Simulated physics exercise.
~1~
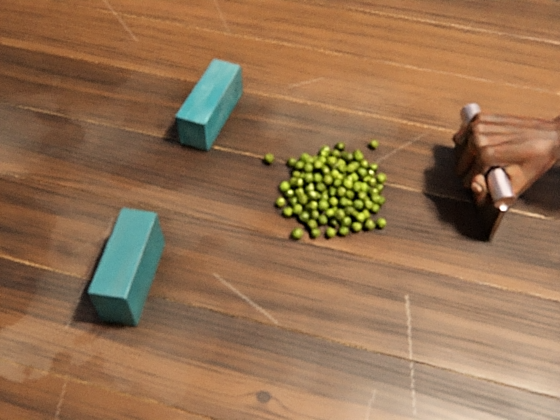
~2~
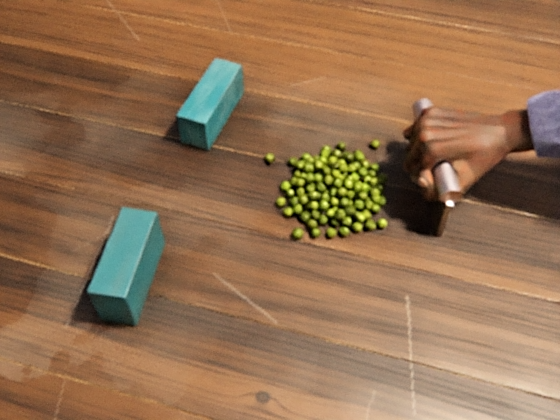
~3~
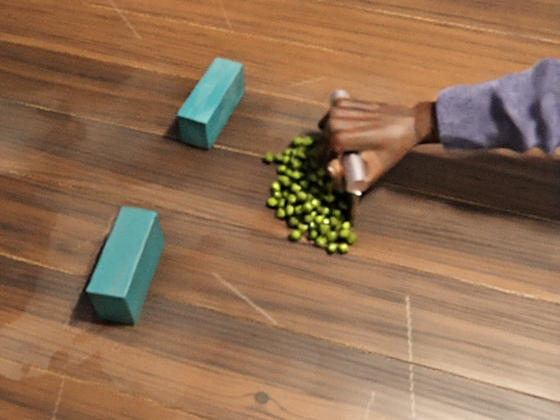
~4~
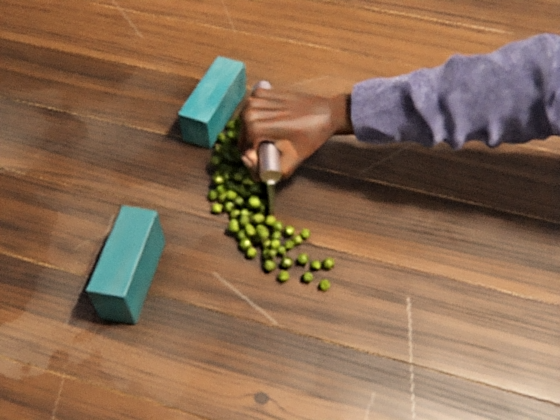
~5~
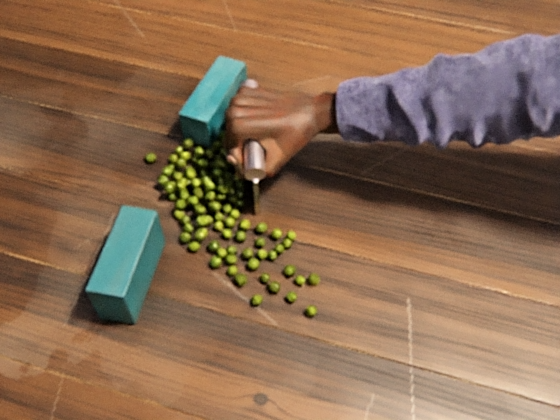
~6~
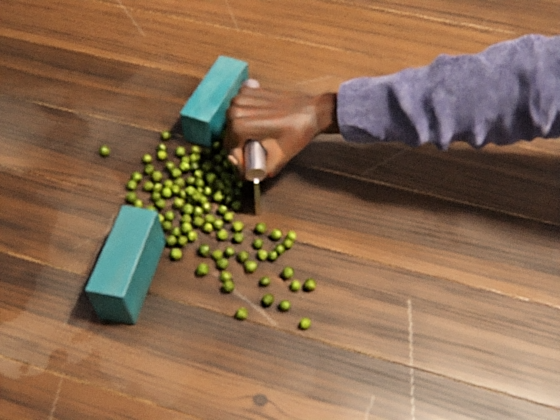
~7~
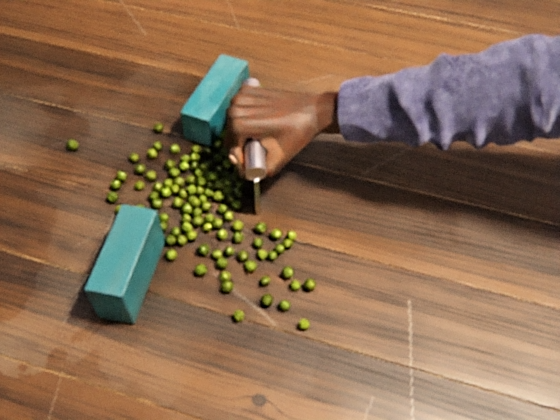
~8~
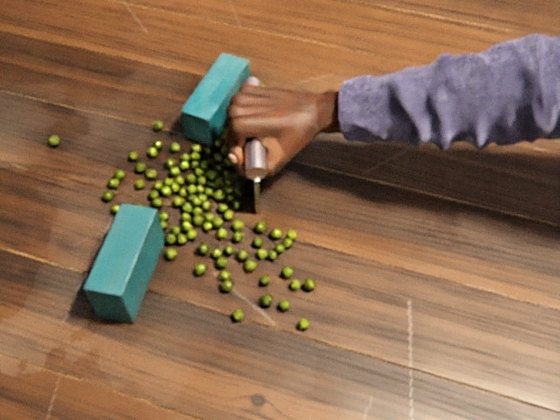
On a wooden floor, a hand pushes small green olives leftwards with a scraper, some rolling between two teal blocks, most stopping short.
